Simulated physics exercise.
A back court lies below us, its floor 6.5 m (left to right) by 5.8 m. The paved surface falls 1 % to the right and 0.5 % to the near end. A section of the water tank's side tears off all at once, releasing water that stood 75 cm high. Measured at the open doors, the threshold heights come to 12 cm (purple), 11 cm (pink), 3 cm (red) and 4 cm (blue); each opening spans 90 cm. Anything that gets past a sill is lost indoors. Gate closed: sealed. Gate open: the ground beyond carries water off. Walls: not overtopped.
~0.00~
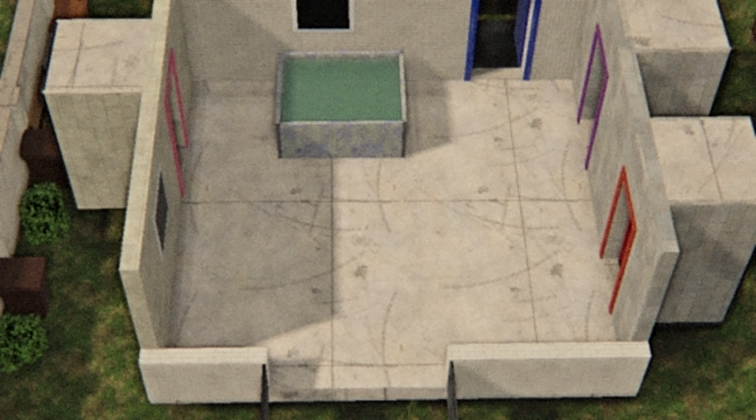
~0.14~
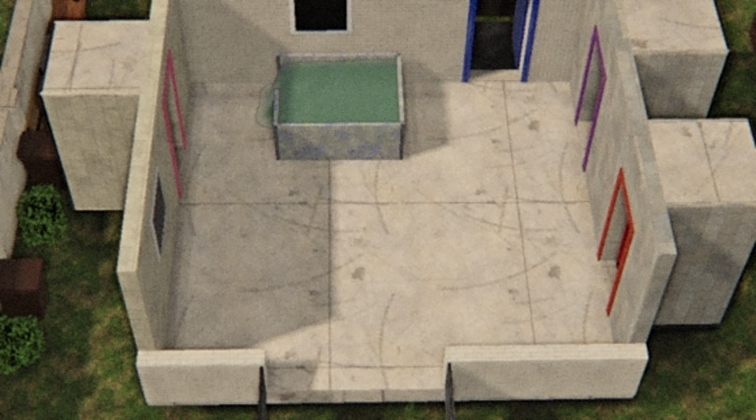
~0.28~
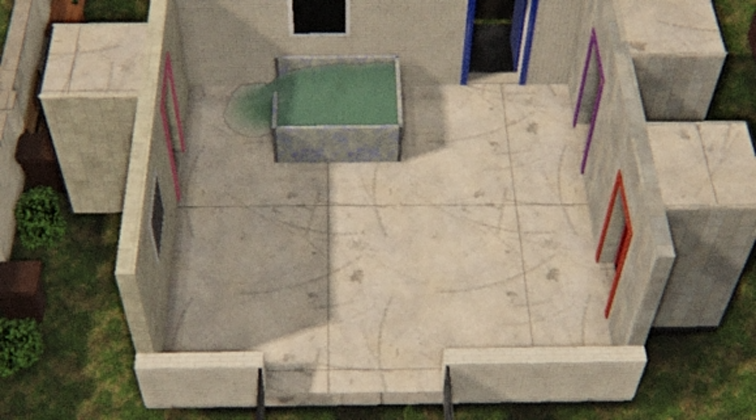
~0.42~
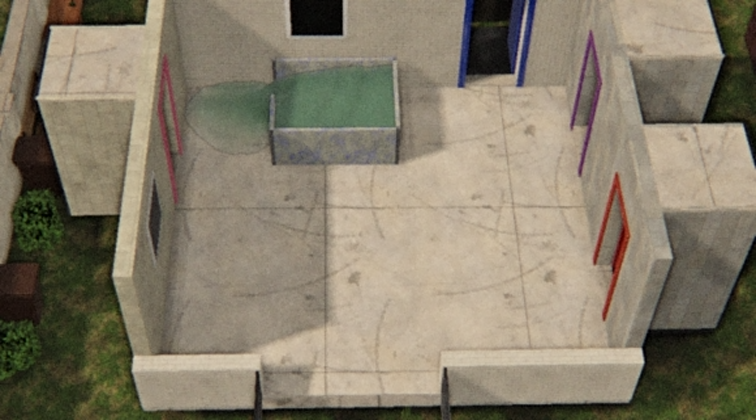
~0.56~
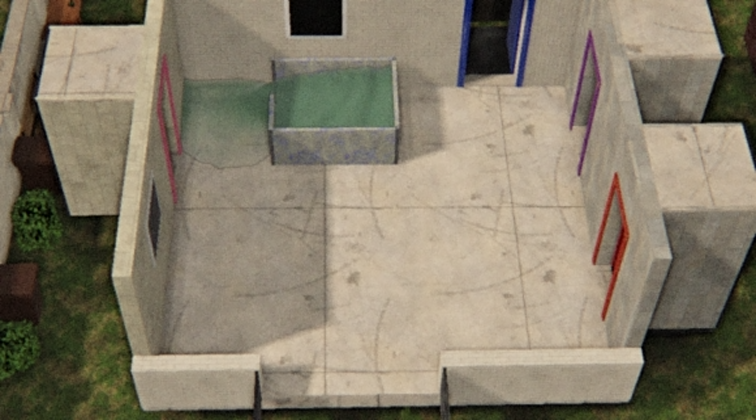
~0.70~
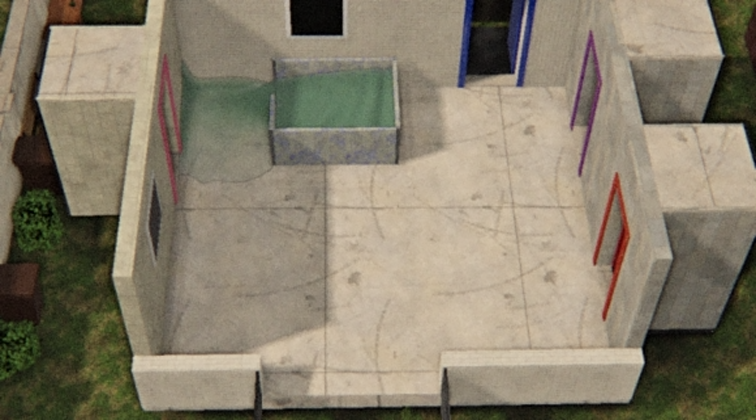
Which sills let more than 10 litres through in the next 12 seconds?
In the end at the purple door the inflow will be within bounds. At the pink door the inflow will be out of bounds. At the red door the inflow will be out of bounds. At the blue door the inflow will be within bounds.
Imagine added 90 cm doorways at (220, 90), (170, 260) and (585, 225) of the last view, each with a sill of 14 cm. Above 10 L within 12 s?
Taking them in order, the first gets enough, the second too little and the third too little.
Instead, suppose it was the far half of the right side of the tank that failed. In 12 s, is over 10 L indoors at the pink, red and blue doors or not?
At pink the amount is beneath the mark, at red it is higher than the mark, and at blue it is higher than the mark.
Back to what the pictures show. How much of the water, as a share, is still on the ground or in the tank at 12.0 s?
It comes to near 66 per cent.
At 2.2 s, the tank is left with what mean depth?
Roughly 41 cm on average.
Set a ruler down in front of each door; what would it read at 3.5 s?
Purple 0 cm, pink 14 cm, red 0 cm, blue 2 cm.
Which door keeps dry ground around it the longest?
It's the red door.
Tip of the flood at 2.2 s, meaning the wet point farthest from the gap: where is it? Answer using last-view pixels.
(163, 339).
After 1.4 s water covers 10 % of the floor and is deepest (57 cm) near (186, 96); purple door not reached, pink door 17 cm at the sill, 1 L in, red door not reached, blue door not reached.
After 2.2 s water covers 25 % of the floor and is deepest (42 cm) near (185, 111); purple door not reached, pink door 17 cm at the sill, 13 L in, red door not reached, blue door not reached.
After 3.5 s water covers 50 % of the floor and is deepest (28 cm) near (184, 119); purple door not reached, pink door 14 cm at the sill, 27 L in, red door not reached, blue door 2 cm at the sill, 0 L in.
After 7.0 s water covers 60 % of the floor and is deepest (14 cm) near (217, 103); purple door 4 cm at the sill, 0 L in, pink door 9 cm at the sill, 36 L in, red door 3 cm at the sill, 0 L in, blue door 1 cm at the sill, 0 L in.
After 12.0 s water covers 85 % of the floor and is deepest (10 cm) near (586, 377); purple door 6 cm at the sill, 0 L in, pink door 4 cm at the sill, 36 L in, red door 7 cm at the sill, 47 L in, blue door 1 cm at the sill, 0 L in.
